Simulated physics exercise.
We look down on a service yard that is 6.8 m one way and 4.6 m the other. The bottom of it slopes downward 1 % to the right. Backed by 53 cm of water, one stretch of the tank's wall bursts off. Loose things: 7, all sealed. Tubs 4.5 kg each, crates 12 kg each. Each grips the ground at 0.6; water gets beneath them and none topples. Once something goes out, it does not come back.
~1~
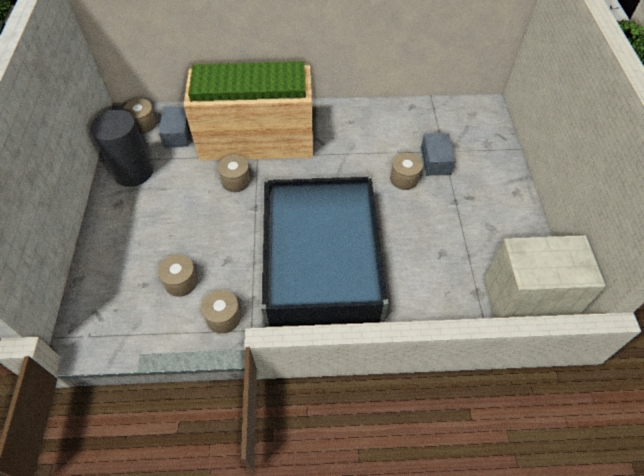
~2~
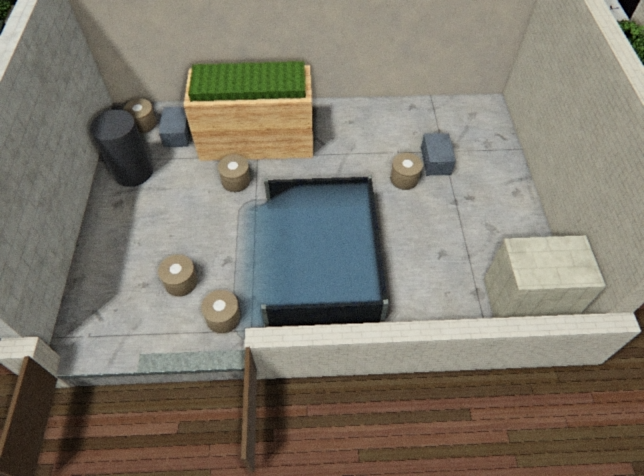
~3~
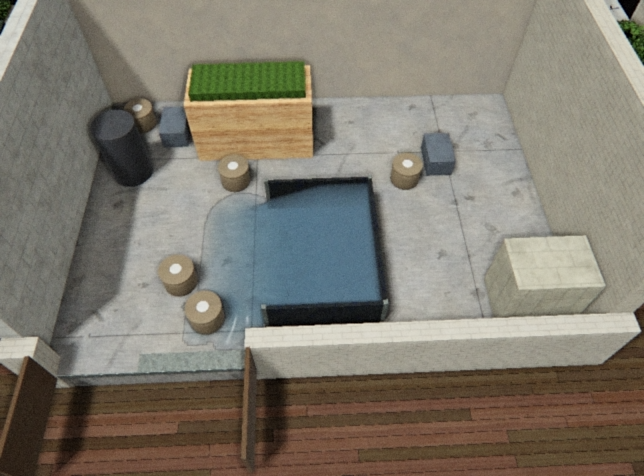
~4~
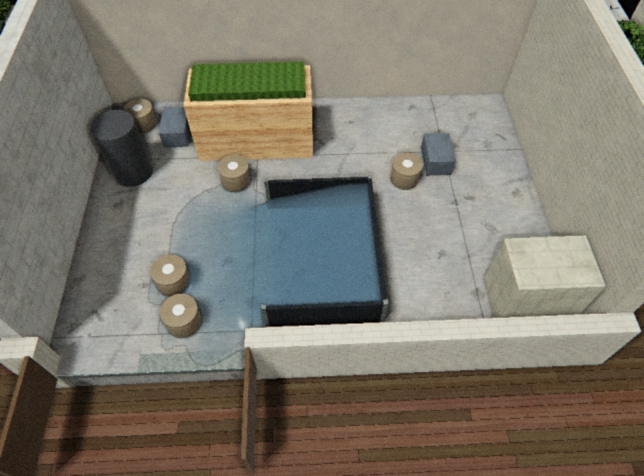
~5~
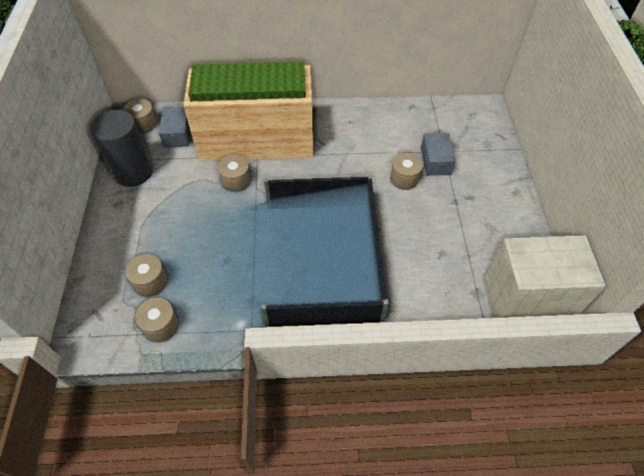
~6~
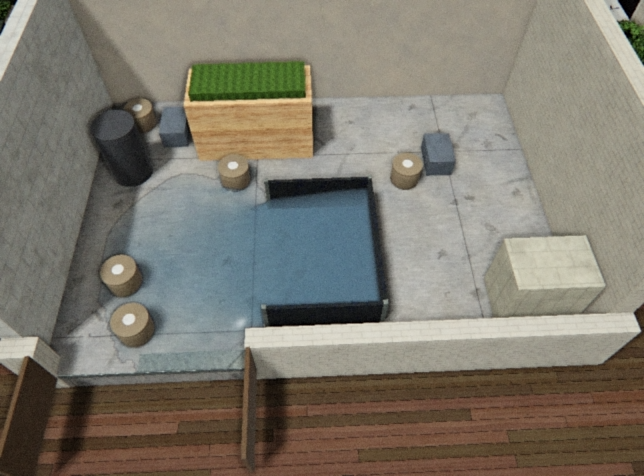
Water poured out of the left side of a blue tank and spread across the grey floor, pushing the nearest round tub to the left, and then a second tub beside it slid left too.
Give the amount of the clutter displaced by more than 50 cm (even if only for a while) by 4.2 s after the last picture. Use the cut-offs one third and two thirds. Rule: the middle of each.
One to two thirds.
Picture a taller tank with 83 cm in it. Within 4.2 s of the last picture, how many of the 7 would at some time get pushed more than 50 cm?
You'd get 5 in that case.
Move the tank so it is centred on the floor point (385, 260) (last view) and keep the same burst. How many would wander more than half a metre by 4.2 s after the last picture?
Then the count would be 4.
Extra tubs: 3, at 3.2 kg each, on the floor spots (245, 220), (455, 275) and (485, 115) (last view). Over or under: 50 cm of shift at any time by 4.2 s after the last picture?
Beyond it, within it, within it.
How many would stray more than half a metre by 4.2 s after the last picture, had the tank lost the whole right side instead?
Then it comes to 2 of them.
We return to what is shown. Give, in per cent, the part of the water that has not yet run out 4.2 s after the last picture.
Remaining: Approx. 70 per cent.
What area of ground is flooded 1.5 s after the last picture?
Roughly 13 m2.
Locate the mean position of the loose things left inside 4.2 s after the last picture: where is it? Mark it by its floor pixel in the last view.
Close to pixel (332, 150).
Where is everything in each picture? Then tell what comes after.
The first frame shows a tub at (219, 306), on the bottom; a tub at (175, 269) rests on the ground; water covers 2.8 m2; 0 of 7 have shifted.
The second frame shows a tub at (219, 306), on the bottom; a tub at (175, 269), on the bottom; 3.7 m2 under water; 0 of 7 have shifted.
The third frame shows a tub at (203, 307) rests on the ground, 20 cm from its start; a tub at (175, 269) rests on the ground; water covers 4.7 m2; 1 of 7 have shifted.
The fourth frame shows a tub at (178, 310) rests on the ground, 50 cm from its start; a tub at (168, 269), on the bottom, 10 cm from its start; water covers 5.9 m2; 2 of 7 have shifted.
The fifth frame shows a tub at (154, 314), on the bottom, 79 cm from its start; a tub at (144, 269) rests on the ground, 40 cm from its start; 7.3 m2 under water; 2 of 7 have shifted.
The sixth frame shows a tub at (129, 320) rests on the ground, 109 cm from its start; a tub at (118, 270) rests on the ground, 73 cm from its start; water covers 8.6 m2; 2 of 7 have shifted.
Then, 0.4 s after the last picture 2 of 7 are over 50 cm from their spots; 1 afloat.
Then, 1.5 s after the last picture 2 of 7 are over 50 cm from their spots; 1 afloat.
Then, 2.8 s after the last picture 3 of 7 are over 50 cm from their spots; 3 afloat.
Then, 4.2 s after the last picture 4 of 7 are over 50 cm from their spots, and 4 have been at some point; 3 afloat.
